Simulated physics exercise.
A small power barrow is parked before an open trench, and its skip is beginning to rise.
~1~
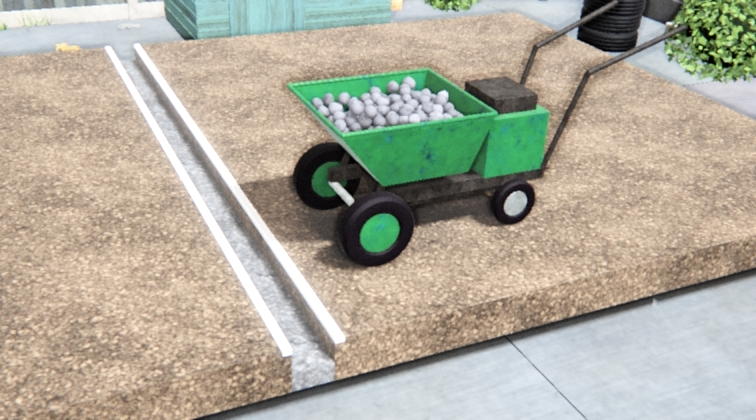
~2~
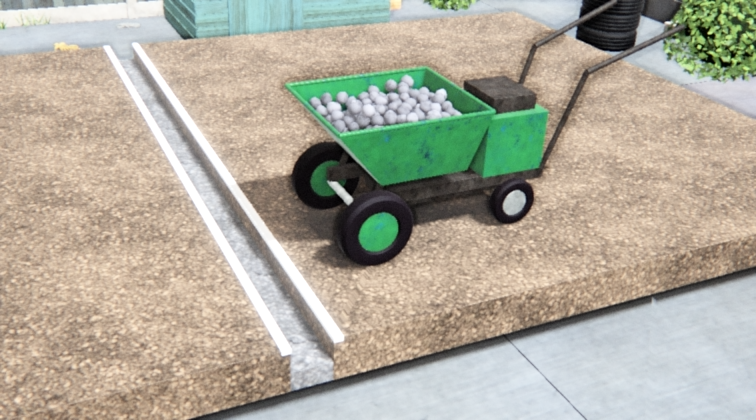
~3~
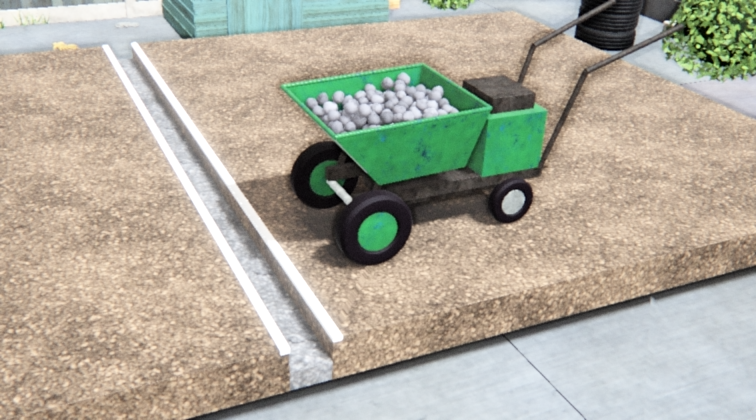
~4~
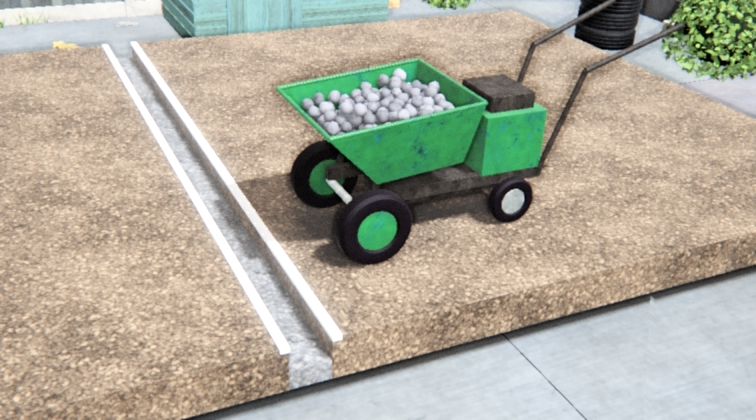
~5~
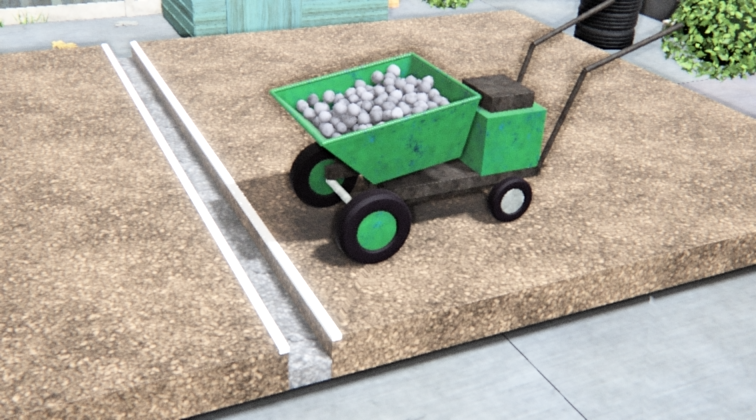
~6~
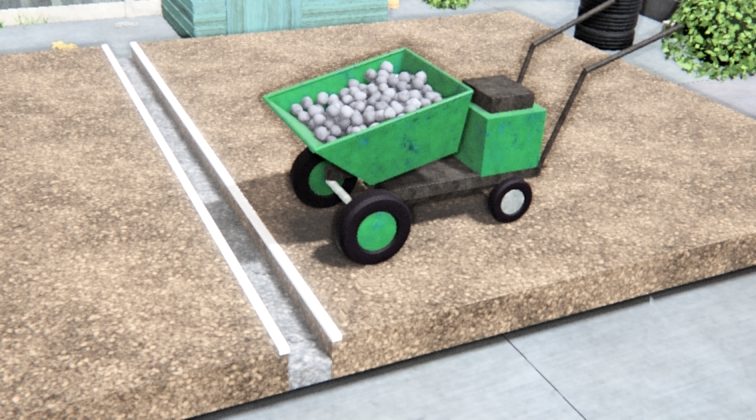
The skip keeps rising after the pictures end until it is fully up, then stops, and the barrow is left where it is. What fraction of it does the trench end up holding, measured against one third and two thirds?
The trench holds less than one third of it.
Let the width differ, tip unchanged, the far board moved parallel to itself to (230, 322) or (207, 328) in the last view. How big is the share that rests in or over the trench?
60 %, then 90 %.
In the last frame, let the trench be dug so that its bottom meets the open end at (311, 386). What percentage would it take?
Estimate: Approx. 20 %.
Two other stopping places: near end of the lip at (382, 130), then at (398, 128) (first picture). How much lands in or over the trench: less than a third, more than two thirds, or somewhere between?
At spot one the answer is the middle third, and at spot two it is in the middle band.
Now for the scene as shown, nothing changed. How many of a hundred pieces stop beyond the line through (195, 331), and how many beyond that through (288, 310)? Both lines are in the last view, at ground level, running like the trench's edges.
Some 20 and some 80 per cent, respectively.
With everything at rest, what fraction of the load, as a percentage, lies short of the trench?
0 %.
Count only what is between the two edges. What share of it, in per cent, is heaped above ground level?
I'd put it near 5 per cent.
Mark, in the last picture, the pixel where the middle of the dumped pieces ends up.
Close to (194, 255), more or less.
Shortly afterwards, skip tipped well over; the whole lot in the skip.
Next, skip tipped steeply; all but a few in the skip; only a few in or heaped over the trench; a little beyond it; only a few falling.
Some moments later, skip tipped right over; near a quarter in the skip; a little in or heaped over the trench; near two thirds beyond it.
In the end, skip tipped right over; a little in the skip; near a quarter in or heaped over the trench; near two thirds beyond it.
